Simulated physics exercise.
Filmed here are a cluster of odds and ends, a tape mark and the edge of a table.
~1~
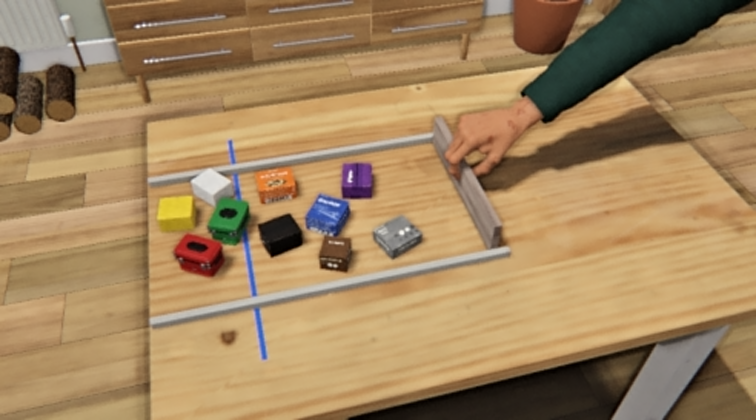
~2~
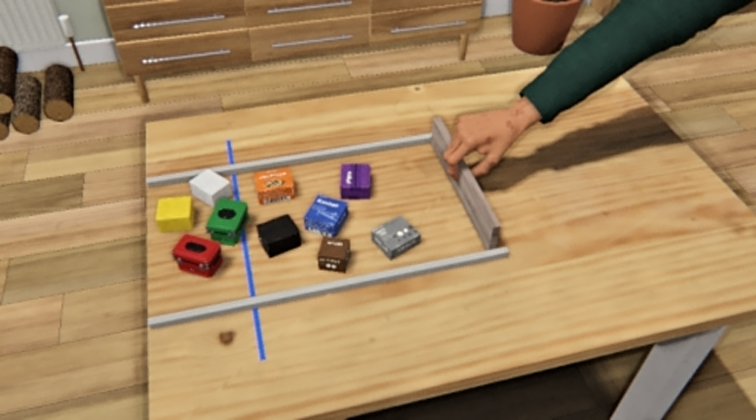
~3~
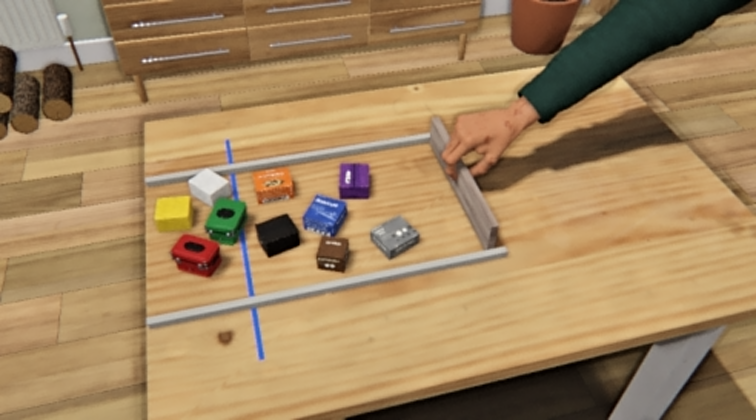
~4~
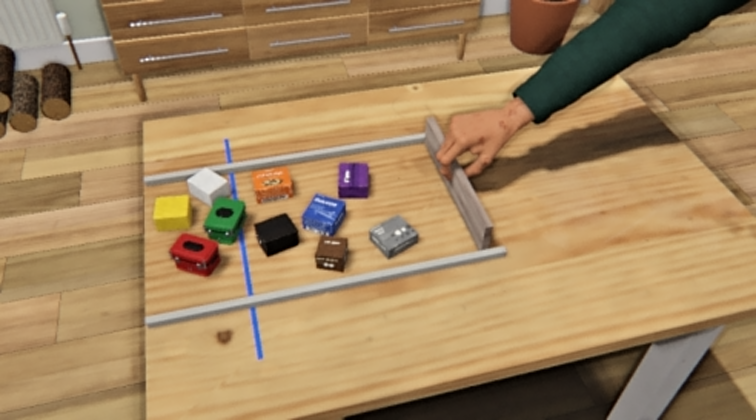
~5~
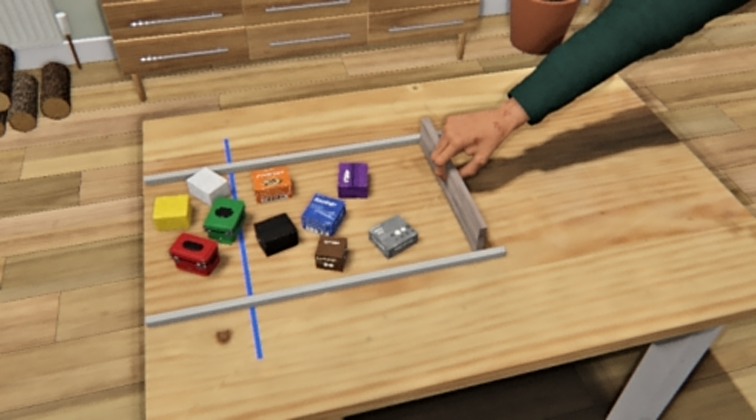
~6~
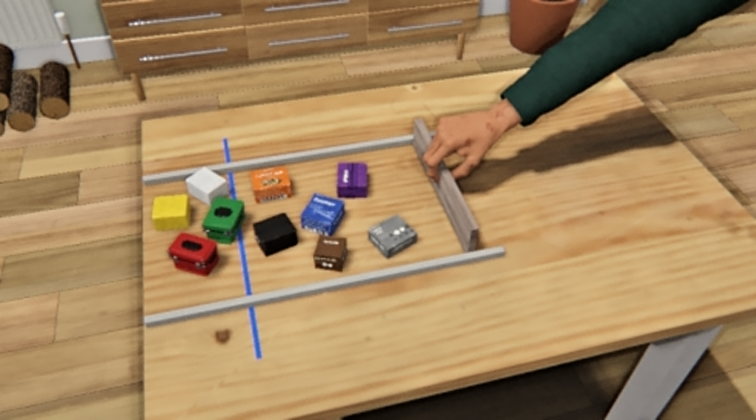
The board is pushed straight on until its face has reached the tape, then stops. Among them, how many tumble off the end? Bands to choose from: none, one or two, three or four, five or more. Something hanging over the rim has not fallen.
Final answer: None.
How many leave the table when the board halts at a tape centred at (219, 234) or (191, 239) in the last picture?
Counts per try: 3; 6.
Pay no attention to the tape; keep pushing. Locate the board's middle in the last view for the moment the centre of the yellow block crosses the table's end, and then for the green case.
With the yellow block it sits around (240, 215), with the green case around (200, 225).
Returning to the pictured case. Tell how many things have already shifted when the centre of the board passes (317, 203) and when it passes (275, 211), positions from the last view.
At first I count 6, and then 10.
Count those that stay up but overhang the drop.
3 of them.
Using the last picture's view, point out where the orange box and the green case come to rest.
The orange box finishes at (183, 197); the green case finishes at (173, 223).
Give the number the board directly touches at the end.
Number: 2.
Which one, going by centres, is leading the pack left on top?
I reckon it's the yellow block.
Early on, none off yet; yellow block at rest near (172, 213); red case at rest near (195, 255); white block at rest near (208, 187).
A while later, none off yet; yellow block at rest near (172, 213); red case at rest near (195, 255); white block moving near (204, 187).
Finally, the number that fall off is zero.
